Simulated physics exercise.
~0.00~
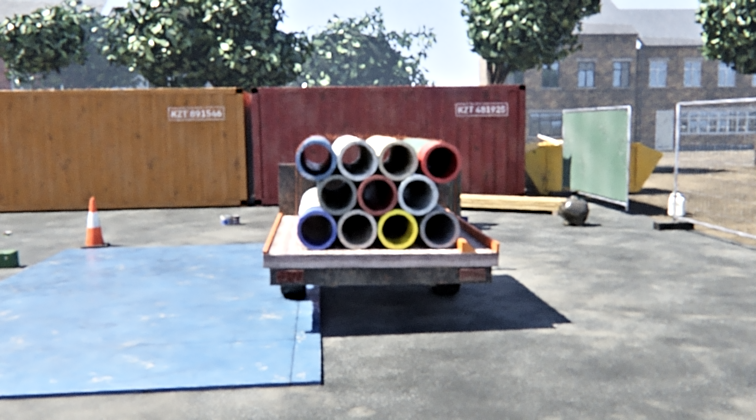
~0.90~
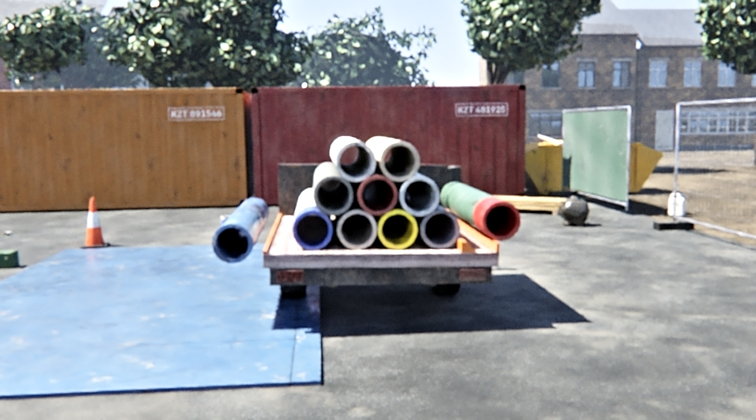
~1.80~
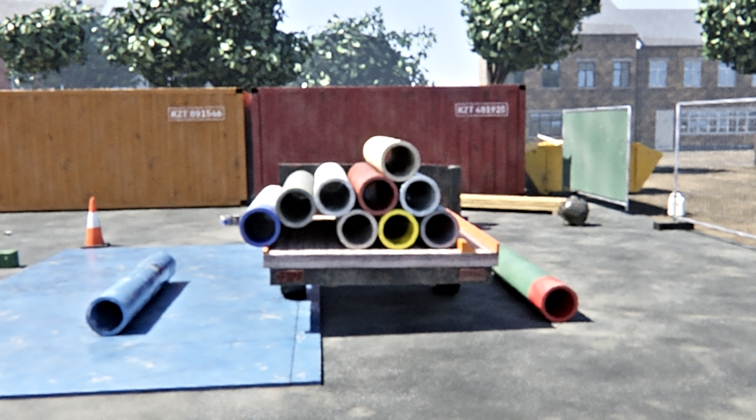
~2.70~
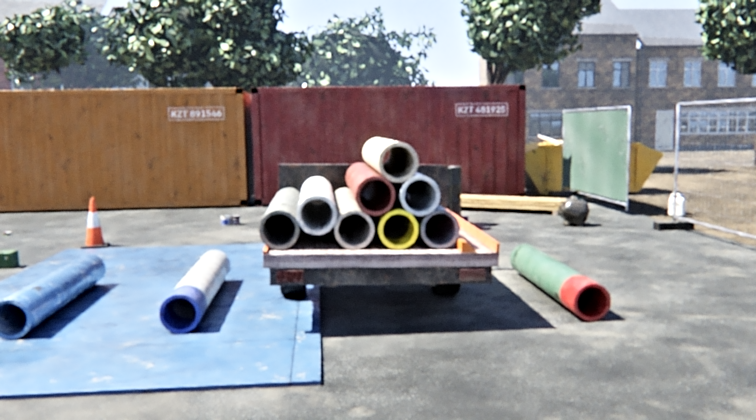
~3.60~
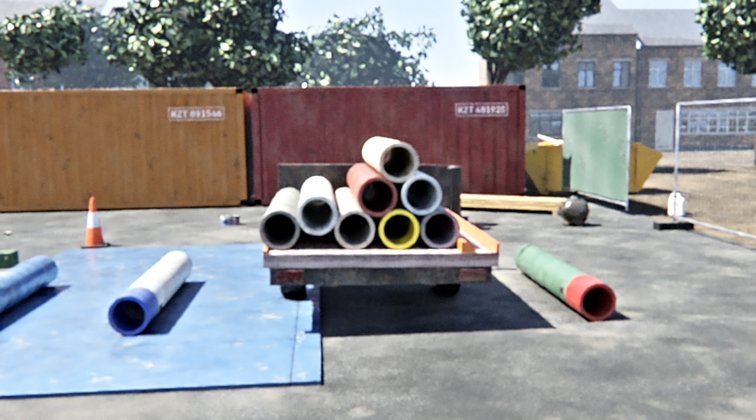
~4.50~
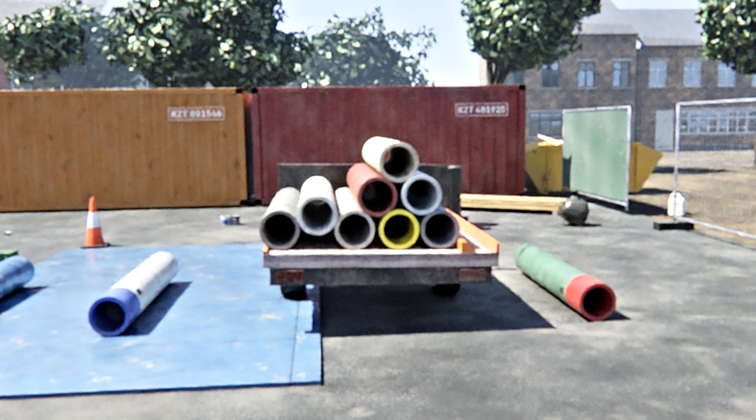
A parked trailer sheds pipes off both sides, red-ended right, blue-ended left, while yellow-ended stays.
